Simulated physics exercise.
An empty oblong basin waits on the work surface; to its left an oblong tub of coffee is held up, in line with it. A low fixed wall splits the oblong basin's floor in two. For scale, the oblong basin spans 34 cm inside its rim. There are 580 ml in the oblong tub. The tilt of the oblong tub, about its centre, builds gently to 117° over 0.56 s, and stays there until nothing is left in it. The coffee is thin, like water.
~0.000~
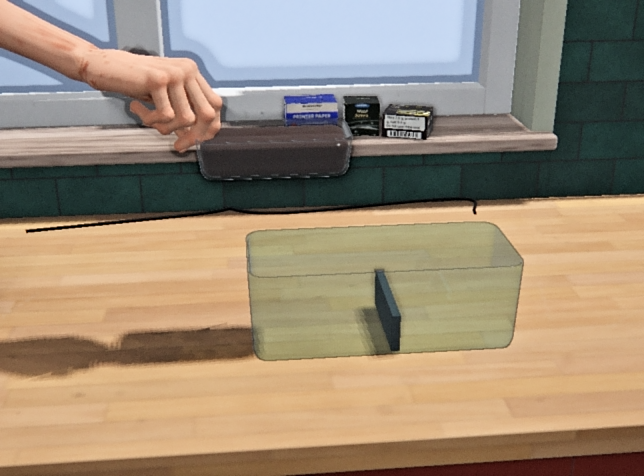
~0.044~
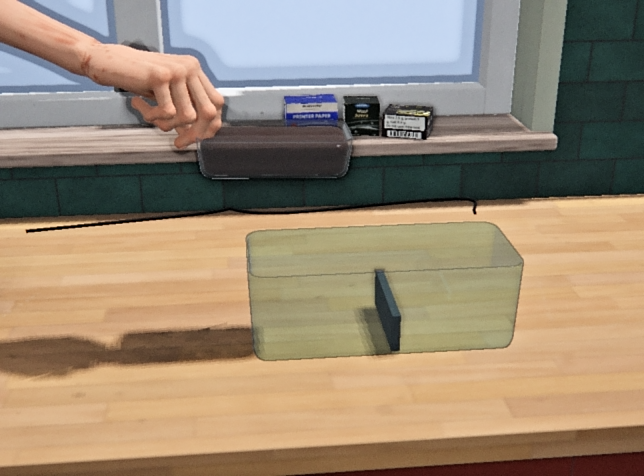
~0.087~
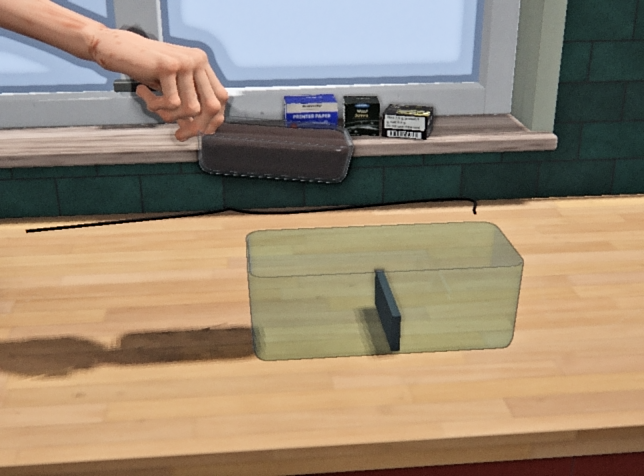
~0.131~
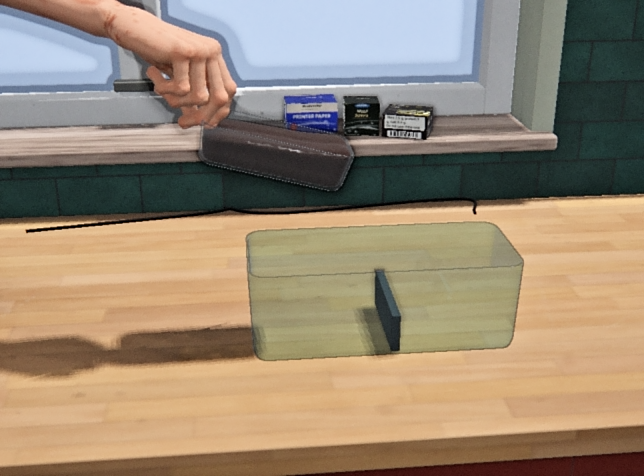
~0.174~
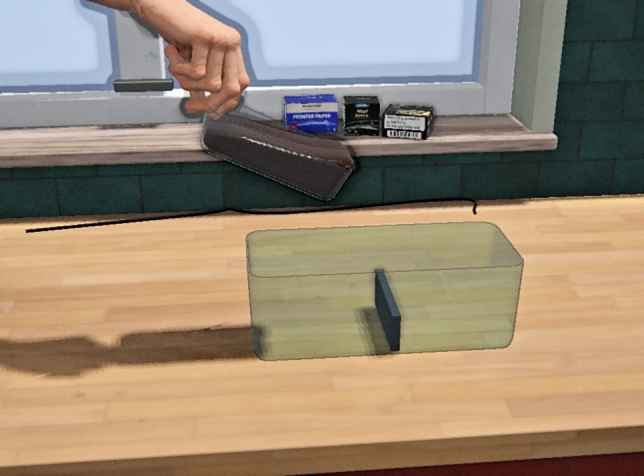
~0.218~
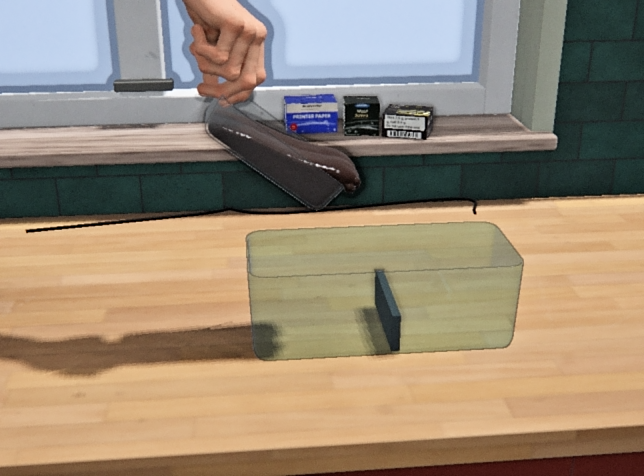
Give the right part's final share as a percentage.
The far part has some 16 per cent.
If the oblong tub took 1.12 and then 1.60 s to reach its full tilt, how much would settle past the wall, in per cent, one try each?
First 65, then 65 per cent.
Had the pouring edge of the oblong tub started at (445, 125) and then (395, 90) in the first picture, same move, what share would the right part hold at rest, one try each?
In turn about 75 and 70 per cent.
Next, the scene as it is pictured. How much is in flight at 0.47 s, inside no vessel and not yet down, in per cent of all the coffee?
Near 4 in a hundred.
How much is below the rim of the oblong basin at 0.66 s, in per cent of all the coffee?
About 88 per cent.
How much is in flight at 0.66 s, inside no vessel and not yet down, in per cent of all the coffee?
About 10 per cent.
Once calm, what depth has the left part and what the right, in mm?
Left about 18 mm, right about 4 mm.
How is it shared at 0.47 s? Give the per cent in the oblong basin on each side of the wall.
Left about 74, right about 14.
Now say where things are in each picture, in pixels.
In the first picture, it leans 0°; its right rim is at (348, 130); the coffee meets the walls at (200, 138) and (345, 133); the oblong basin's rim runs from (248, 255) to (509, 244); the wall's top is at (387, 293).
In the second picture, it leans 2°; its right rim is at (349, 132); the coffee meets the walls at (200, 136) and (346, 135).
In the third picture, it leans 7°; its right rim is at (349, 138); the coffee meets the walls at (201, 132) and (346, 138).
In the fourth picture, it leans 15°; its right rim is at (350, 149); the coffee meets the walls at (203, 128) and (345, 143).
In the fifth picture, it leans 26°; its right rim is at (347, 162); the coffee meets the walls at (204, 122) and (325, 148); 5 per cent is over the edge.
In the sixth picture, it leans 39°; its right rim is at (342, 178); the coffee meets the walls at (208, 116) and (312, 150); 14 per cent is over the edge.
By 0.47 s the tilt is 110° and 7 per cent is still to pour, 75 is left of the wall and 15 right of it.
By 0.66 s the tilt is 117° and 0 per cent is still to pour, 74 is left of the wall and 15 right of it.
By 0.85 s the tilt is 117° and 0 per cent is still to pour, 78 is left of the wall and 16 right of it.
By 1.06 s the tilt is 117° and 0 per cent is still to pour, 78 is left of the wall and 16 right of it.
At rest 78 per cent lies left of the wall, 16 right of it and 5 outside.
